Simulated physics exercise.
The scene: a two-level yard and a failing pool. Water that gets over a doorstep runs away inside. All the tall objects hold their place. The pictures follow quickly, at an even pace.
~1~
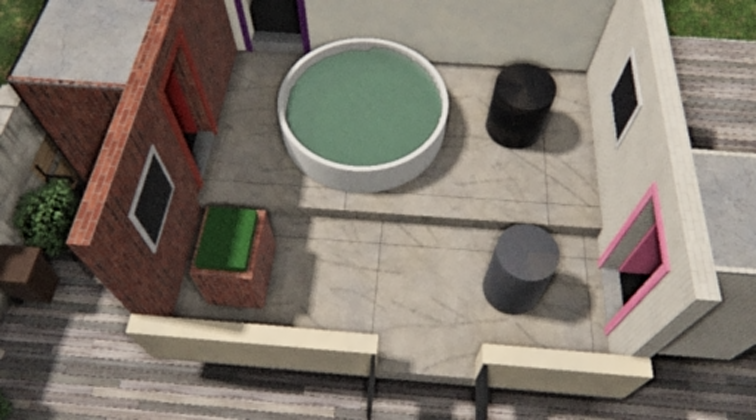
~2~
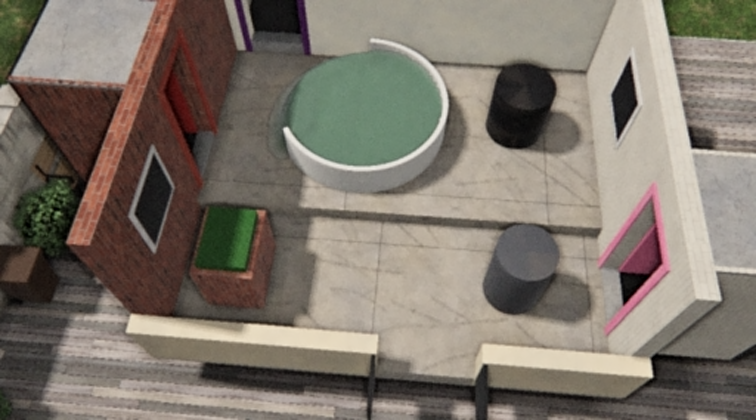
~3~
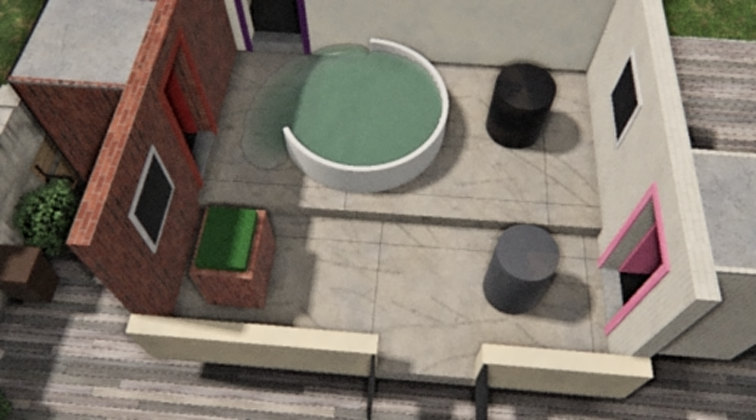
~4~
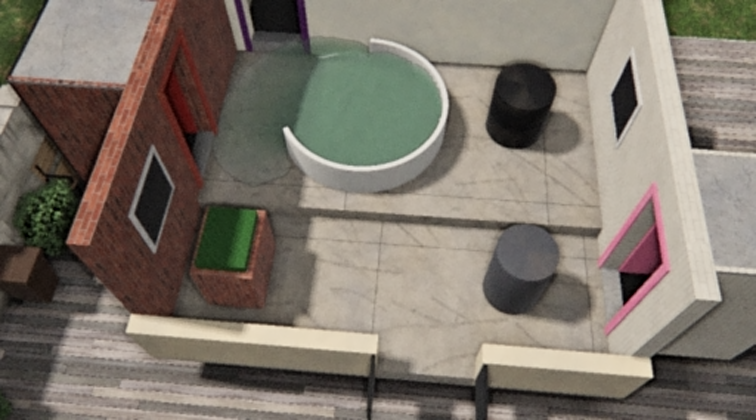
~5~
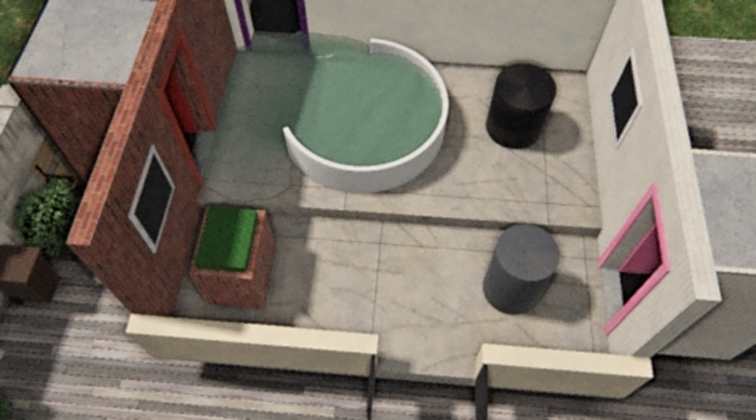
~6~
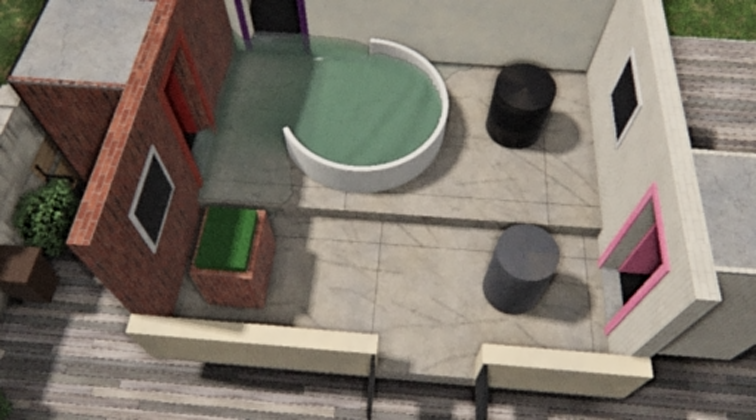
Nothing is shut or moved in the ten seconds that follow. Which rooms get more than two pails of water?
The purple door takes more than that; the red door takes more than that; the pink door takes more than that.
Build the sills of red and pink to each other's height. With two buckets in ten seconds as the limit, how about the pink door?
Pink holds.
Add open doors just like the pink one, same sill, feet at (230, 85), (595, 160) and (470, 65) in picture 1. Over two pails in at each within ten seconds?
In turn: Is over, holds, is under.
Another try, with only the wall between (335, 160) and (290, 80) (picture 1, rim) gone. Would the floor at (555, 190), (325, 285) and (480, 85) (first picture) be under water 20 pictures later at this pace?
In turn: Dry, under water, dry.
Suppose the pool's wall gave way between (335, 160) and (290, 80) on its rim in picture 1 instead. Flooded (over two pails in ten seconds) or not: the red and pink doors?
Red door floods; pink door passes that mark.
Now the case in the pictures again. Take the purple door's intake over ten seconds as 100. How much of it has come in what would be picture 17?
I make it 60 per cent.
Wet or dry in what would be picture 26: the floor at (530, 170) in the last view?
Verdict: No water.
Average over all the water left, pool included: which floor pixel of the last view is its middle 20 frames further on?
Roughly at (307, 144).
A moment on, water covers 20 % of the floor; the purple door under two buckets in, the red door over two buckets in, the pink door not reached.
Next, water covers 35 % of the floor; the purple door over two buckets in, the red door over two buckets in, the pink door not reached.
Then, water covers 55 % of the floor; the purple door far over two buckets in, the red door far over two buckets in, the pink door not reached.
Later, water covers 80 % of the floor; the purple door far over two buckets in, the red door far over two buckets in, the pink door wet at the sill, nothing in.
In the end, water covers 80 % of the floor; the purple door far over two buckets in, the red door far over two buckets in, the pink door over two buckets in.
